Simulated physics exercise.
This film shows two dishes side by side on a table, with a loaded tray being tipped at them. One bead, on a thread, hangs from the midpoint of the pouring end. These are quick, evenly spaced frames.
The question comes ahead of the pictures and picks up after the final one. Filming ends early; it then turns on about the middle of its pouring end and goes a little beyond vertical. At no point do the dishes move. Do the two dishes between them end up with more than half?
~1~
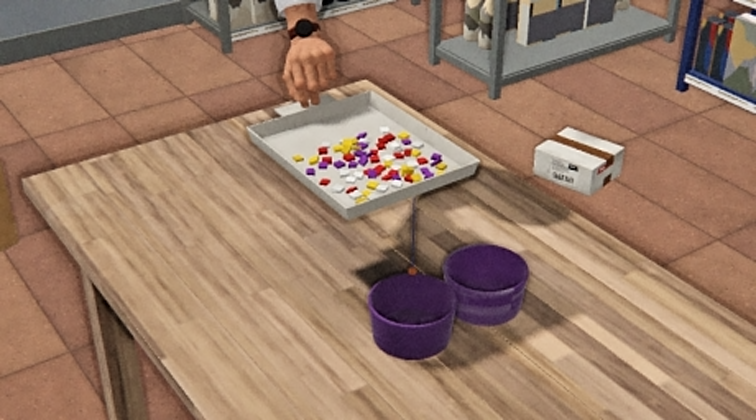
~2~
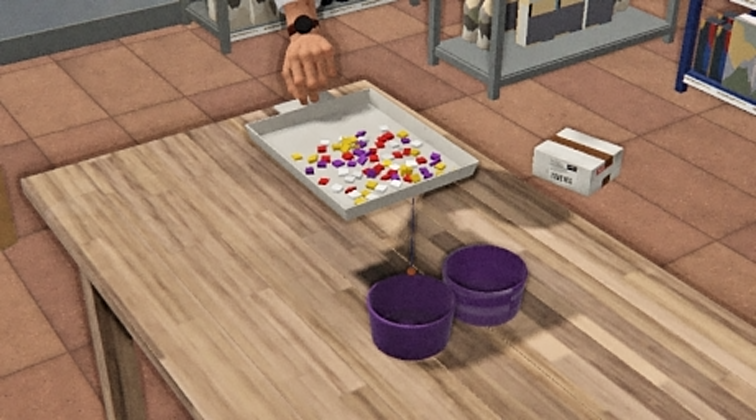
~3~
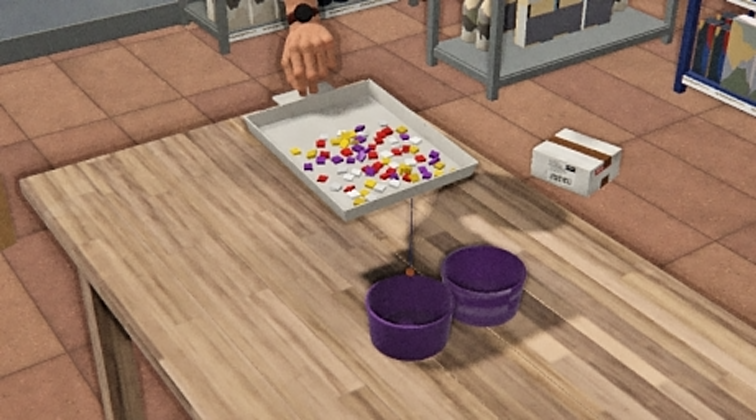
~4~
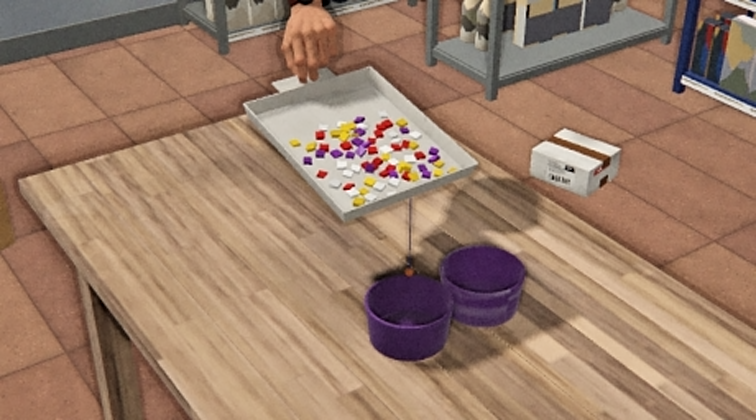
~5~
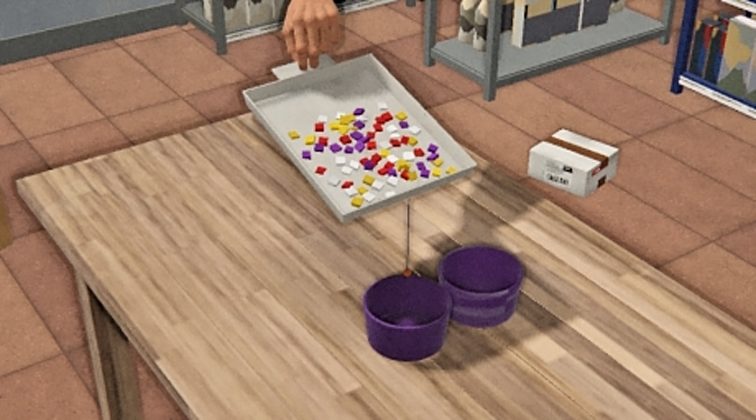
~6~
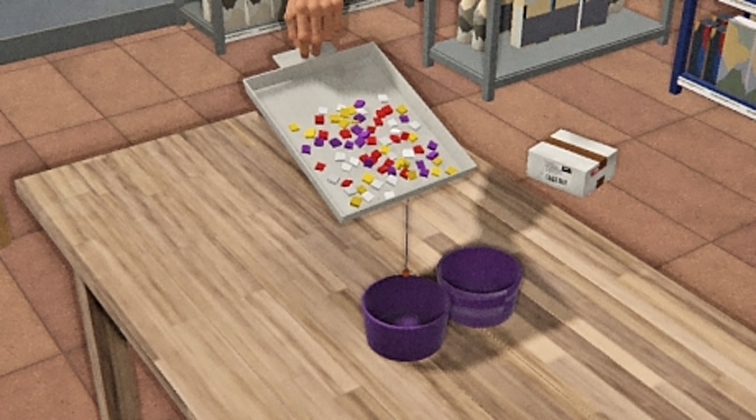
Yes.
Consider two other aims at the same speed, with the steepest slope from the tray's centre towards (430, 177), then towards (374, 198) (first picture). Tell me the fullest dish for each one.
First the right dish, then the left one.
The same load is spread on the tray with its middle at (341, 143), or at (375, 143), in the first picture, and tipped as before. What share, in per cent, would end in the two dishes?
It would be 70 in a hundred, and then 60 in a hundred.
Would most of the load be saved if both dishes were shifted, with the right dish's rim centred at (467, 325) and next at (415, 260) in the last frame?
The first place gets a lesser share, the second a lesser share.
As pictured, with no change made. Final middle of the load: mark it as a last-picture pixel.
(421, 338).
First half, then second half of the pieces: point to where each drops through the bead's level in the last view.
(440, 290) for the early half, (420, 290) for the late half.
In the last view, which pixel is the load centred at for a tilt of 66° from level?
Roughly (405, 175).
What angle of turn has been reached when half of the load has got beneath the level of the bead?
It's turned some 120 degrees by then.
Shortly afterwards, tray tipped steeply; the whole lot on the tray.
Next, tray tipped past a quarter turn; all but a few on the tray; only a few in the left dish; only a few outside both; only a few in the air.
Some moments later, tray tipped past a quarter turn; near half in the left dish; near a quarter in the right dish; near a third outside both.
In the end, tray tipped past a quarter turn; near half in the left dish; near a quarter in the right dish; near a third outside both.
